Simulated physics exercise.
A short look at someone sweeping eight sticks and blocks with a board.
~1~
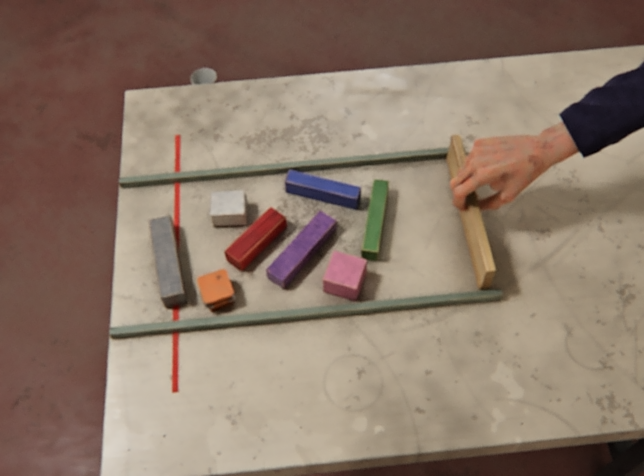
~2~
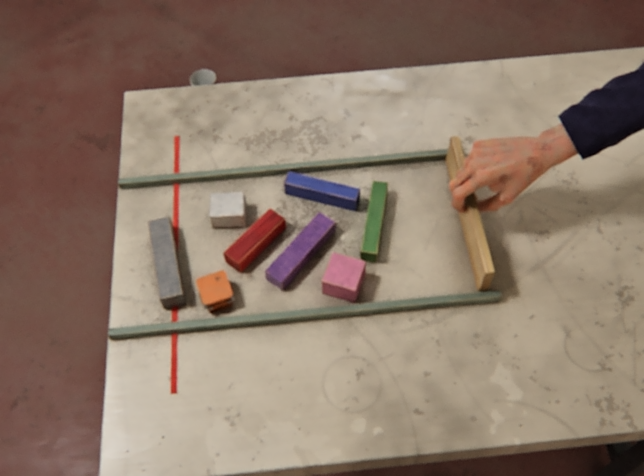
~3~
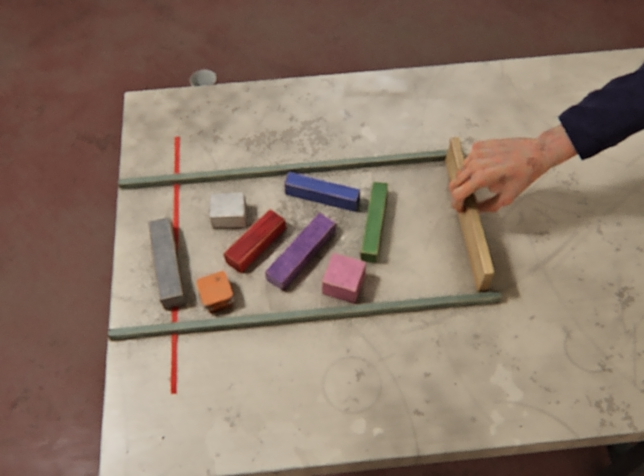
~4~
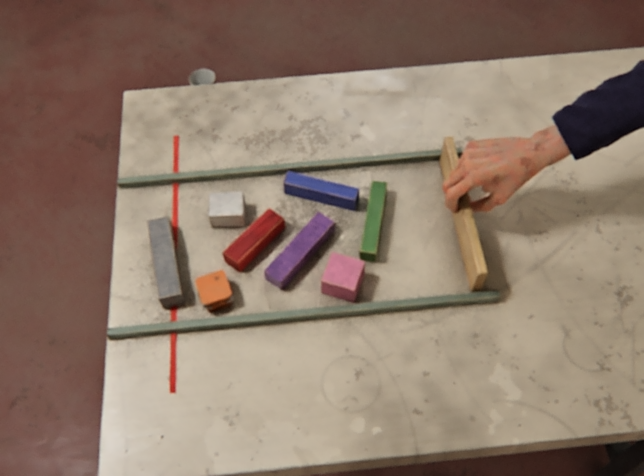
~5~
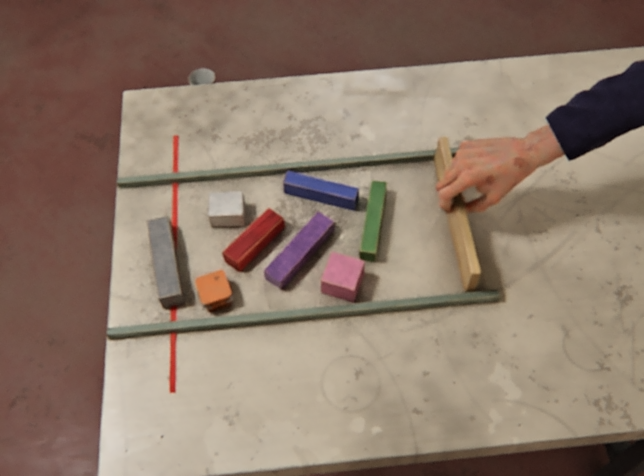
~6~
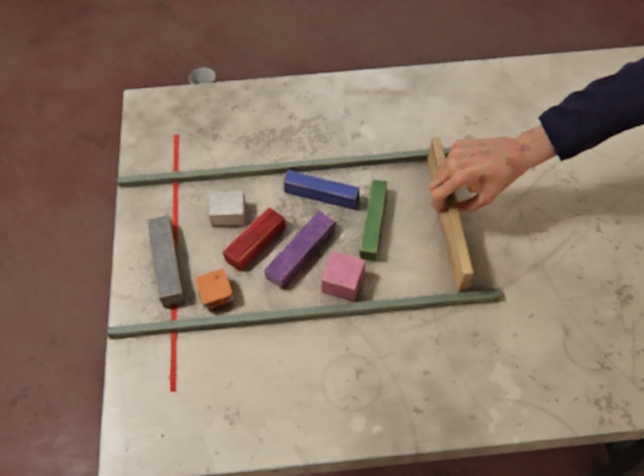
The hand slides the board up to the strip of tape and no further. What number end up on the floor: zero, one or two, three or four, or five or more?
The number that fall off is three or four.
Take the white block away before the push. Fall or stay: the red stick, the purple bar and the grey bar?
The red stick does not fall; the purple bar does not fall; the grey bar falls.
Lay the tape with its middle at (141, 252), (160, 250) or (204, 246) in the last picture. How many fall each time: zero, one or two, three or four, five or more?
For each place: Five or over; at least five; either one or two.
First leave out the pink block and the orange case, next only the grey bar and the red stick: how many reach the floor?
It would be 2 and 1.
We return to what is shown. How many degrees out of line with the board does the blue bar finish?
Roughly 50° out of line.
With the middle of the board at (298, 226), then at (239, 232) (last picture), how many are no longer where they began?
6 and 8.
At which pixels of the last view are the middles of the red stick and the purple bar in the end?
About (117, 245), and the other about (133, 273).
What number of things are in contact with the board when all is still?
It touches 2.
Soon after, none off yet; grey bar at rest near (166, 260); orange case at rest near (215, 291); white block at rest near (228, 209).
Then, none off yet; grey bar moved a little near (154, 260); orange case moved about its own width near (182, 291); white block moved about its own width near (186, 213).
At rest, the number that fall off is three or four; fallen, white block, orange case and grey bar.
